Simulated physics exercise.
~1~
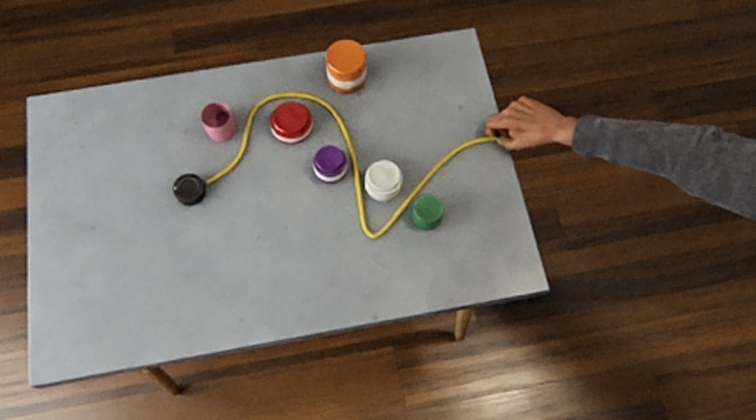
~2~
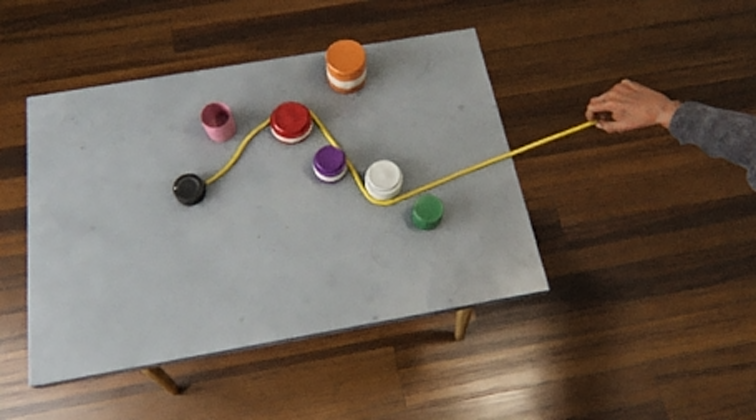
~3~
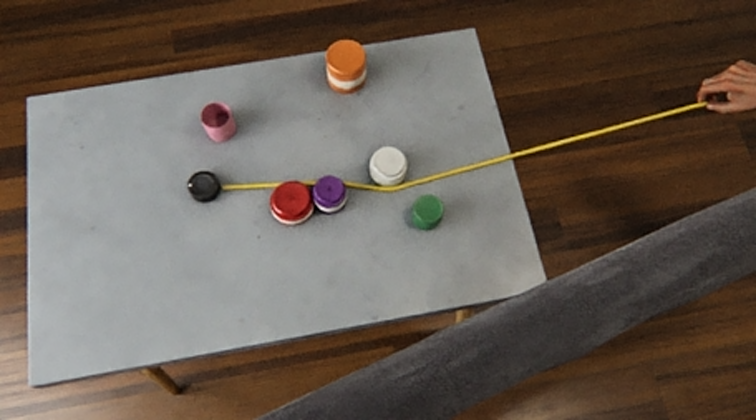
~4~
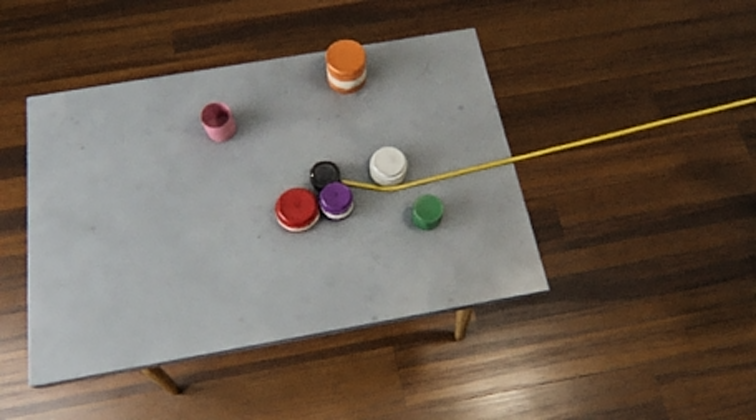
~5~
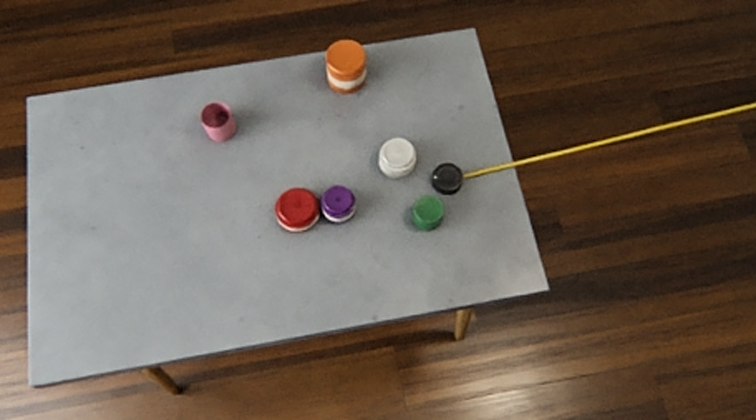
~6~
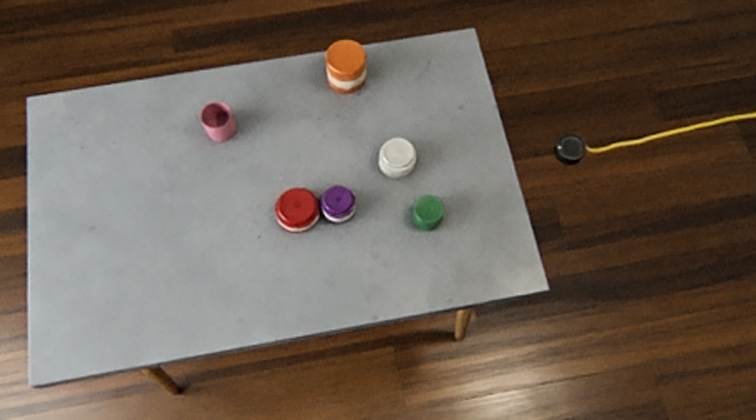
On a grey table above a wooden floor, a hand pulls a yellow cord rightward through six round containers, shifting the red, purple and white ones as it straightens, and the black reel slides between them and off the right edge, leaving all six containers upright on the table.
